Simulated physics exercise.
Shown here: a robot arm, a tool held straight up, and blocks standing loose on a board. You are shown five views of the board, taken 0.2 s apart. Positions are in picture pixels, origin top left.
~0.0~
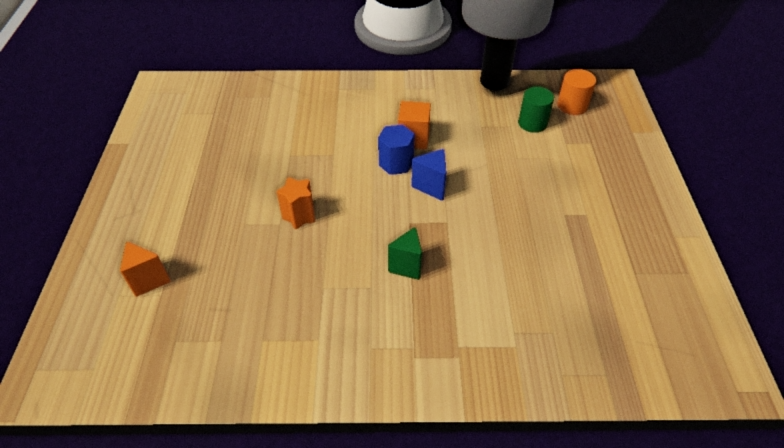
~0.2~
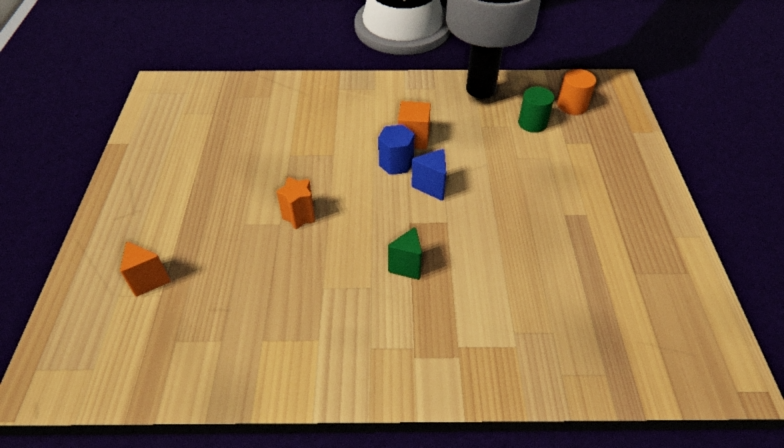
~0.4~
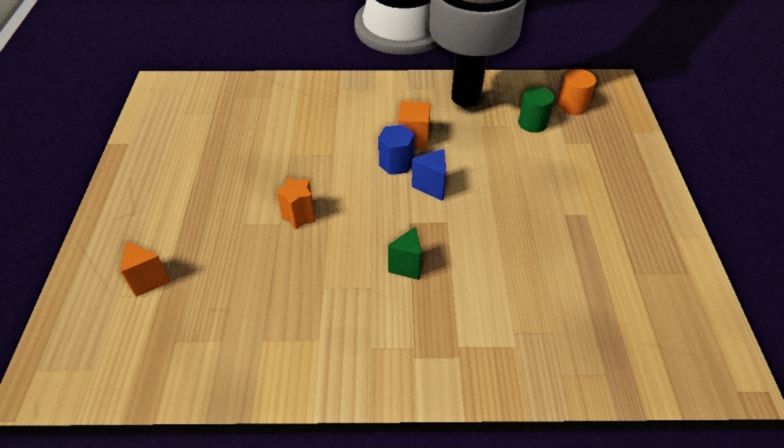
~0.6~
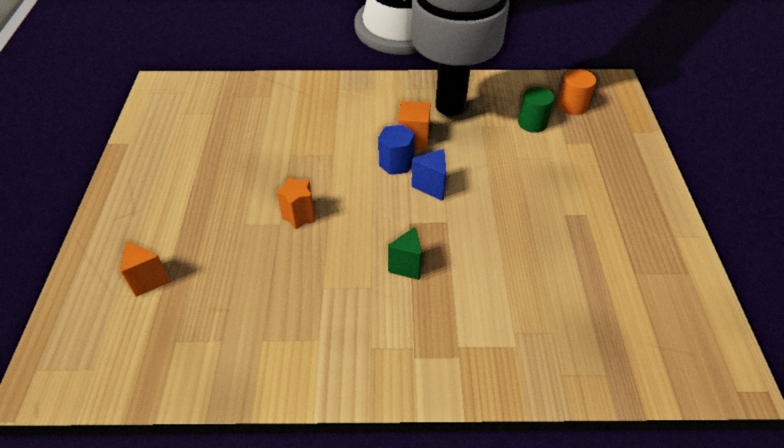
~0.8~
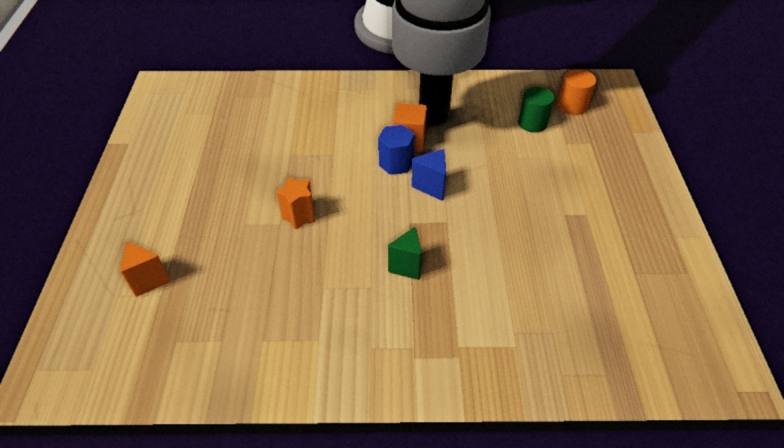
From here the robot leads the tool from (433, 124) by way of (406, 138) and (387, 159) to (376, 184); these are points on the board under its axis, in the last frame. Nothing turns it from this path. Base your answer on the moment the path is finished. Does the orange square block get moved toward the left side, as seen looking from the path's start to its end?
No - that is not the case.
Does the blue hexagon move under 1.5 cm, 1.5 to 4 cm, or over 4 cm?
It moves more than 4 cm.
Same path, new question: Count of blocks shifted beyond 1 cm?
The count will be 2.
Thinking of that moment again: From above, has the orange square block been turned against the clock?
I believe not.
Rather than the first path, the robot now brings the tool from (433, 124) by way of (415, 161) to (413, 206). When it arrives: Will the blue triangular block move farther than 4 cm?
No, I don't think so.
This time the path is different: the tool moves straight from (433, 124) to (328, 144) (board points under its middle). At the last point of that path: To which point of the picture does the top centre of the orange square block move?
The middle of its upper face should be somewhere near (358, 133).
On the path given first. One third of the way, tool (406, 130); blue hexagon (380, 151), turned 45° anticlockwise; orange square block (379, 127).
Two thirds of the way, tool (387, 151); blue hexagon (362, 173), turned 65° anticlockwise; orange square block (354, 147), turned 20° clockwise.
At the end, tool (376, 176); blue hexagon (359, 180), turned 75° anticlockwise; orange square block (340, 156), turned 75° clockwise; blue triangular block still.
